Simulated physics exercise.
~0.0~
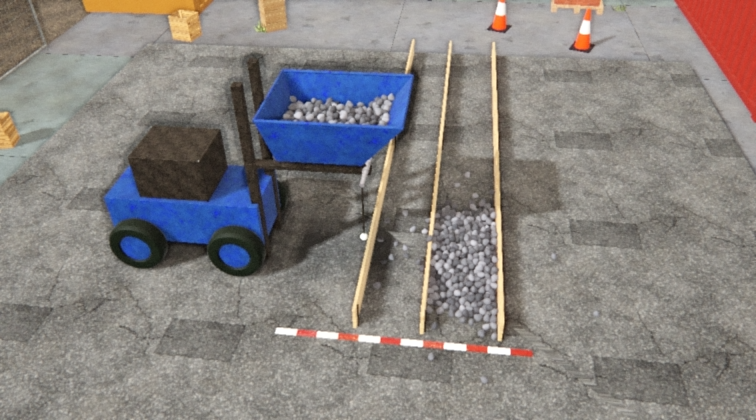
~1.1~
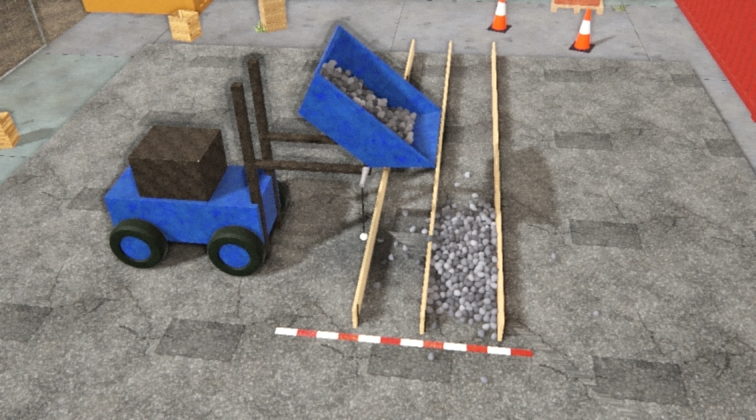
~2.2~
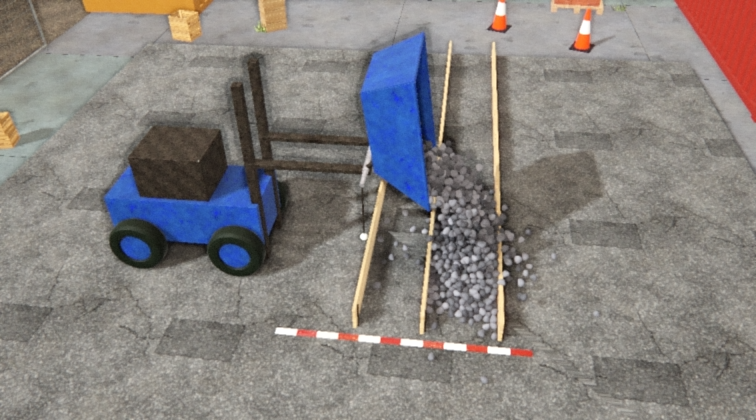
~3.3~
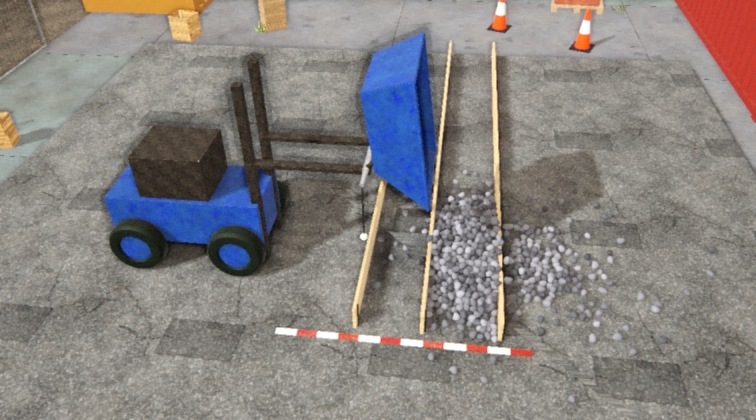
A blue skip full of grey stones, held up by a small blue fork truck on the left, begins level above wooden planks laid on cracked paving, where an earlier heap already lies in the far bay. The skip tips to the right while the truck stays still. As it swings almost upright, the stones pour from its lower edge onto the heap. The pile swells and some stones spill over the last plank. At the end the skip stays steeply tipped, most stones fill the far bay, and others lie scattered on the paving to the right.
